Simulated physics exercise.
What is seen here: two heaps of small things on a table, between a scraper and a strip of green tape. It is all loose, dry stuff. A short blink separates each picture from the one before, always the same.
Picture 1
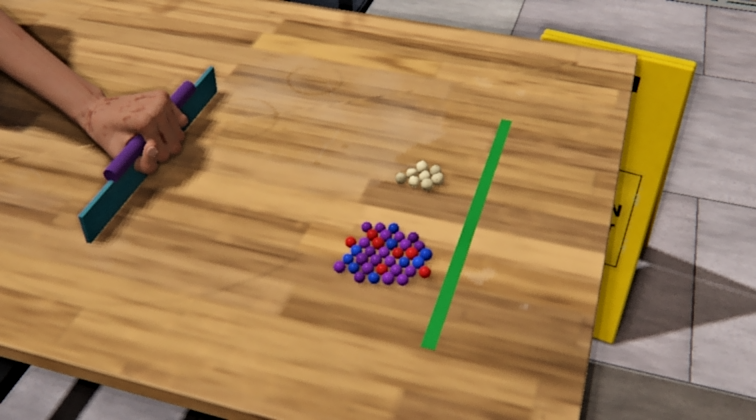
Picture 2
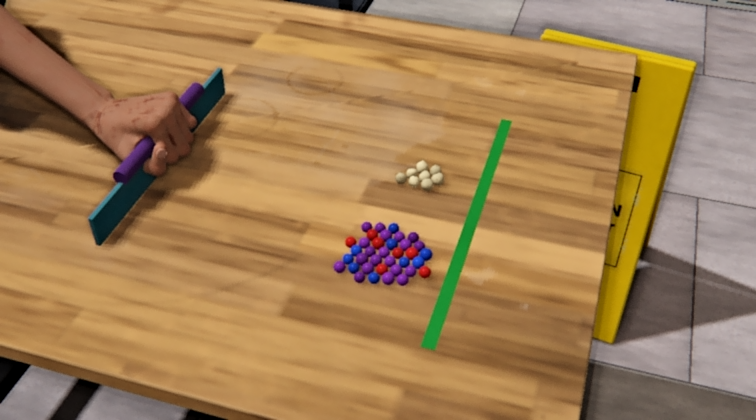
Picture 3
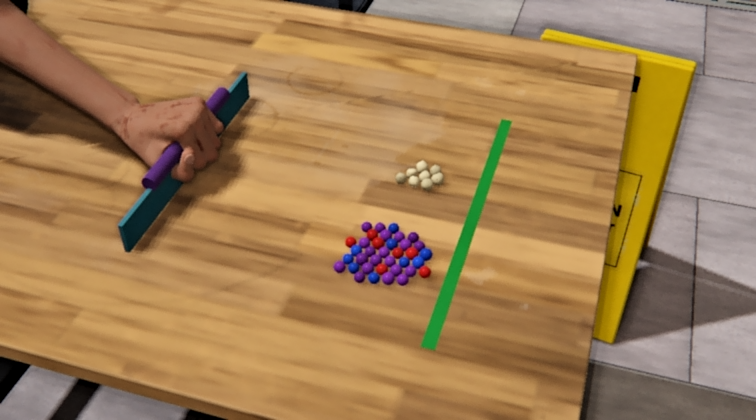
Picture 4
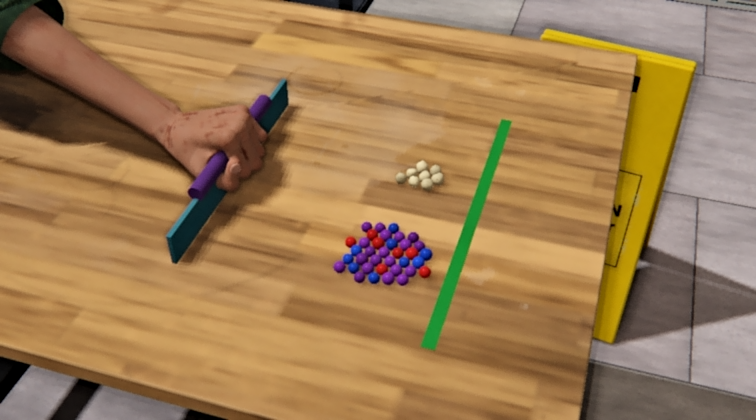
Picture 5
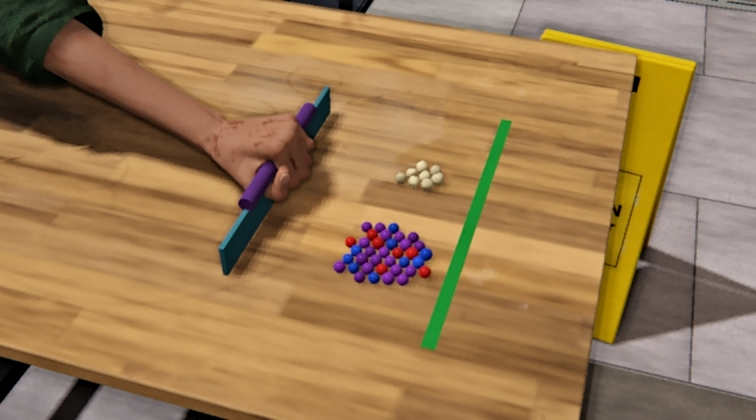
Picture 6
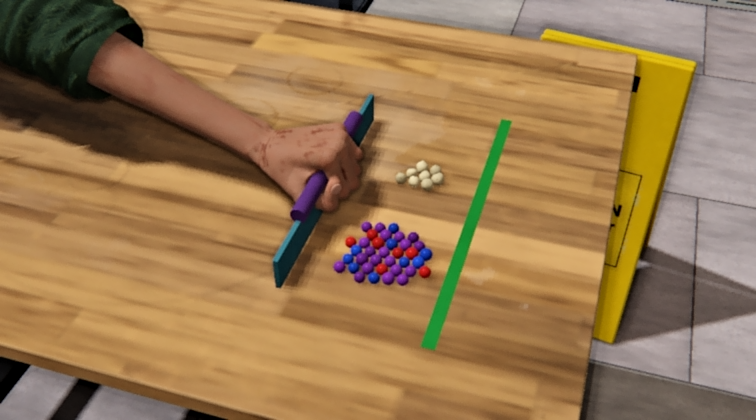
The clip opens with a hand holding a teal scraper by its purple handle at the left of a wooden table, away from a pale cluster and a larger multicoloured heap of small round things. The hand slides the scraper rightward across the wood, ending close beside both unmoved heaps.
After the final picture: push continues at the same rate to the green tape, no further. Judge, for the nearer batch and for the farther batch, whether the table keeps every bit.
Nearer batch: Some bits lost; farther batch: Some bits lost.
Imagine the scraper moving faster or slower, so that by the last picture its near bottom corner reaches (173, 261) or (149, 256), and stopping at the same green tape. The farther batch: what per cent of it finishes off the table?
Roughly 0 per cent the first time and 0 per cent the second.
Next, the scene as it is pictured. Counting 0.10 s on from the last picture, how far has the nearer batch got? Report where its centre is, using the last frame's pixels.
I'd mark it somewhere close to (420, 263).
Then, 0.10 s later than the last frame, scraper still moving, near (416, 185); nearer batch all on the table, its front near (474, 276); farther batch all on the table, its front near (459, 196).
Then, 0.22 s later than the last frame, scraper stopped at the green tape; nearer batch all on the table, its front near (603, 238); farther batch all on the table, its front near (588, 209).
Then, 0.50 s later than the last frame, scraper stopped at the green tape; nearer batch every one over the edge; farther batch every one over the edge.
When it is over, scraper stopped at the green tape; nearer batch every one over the edge; farther batch every one over the edge.
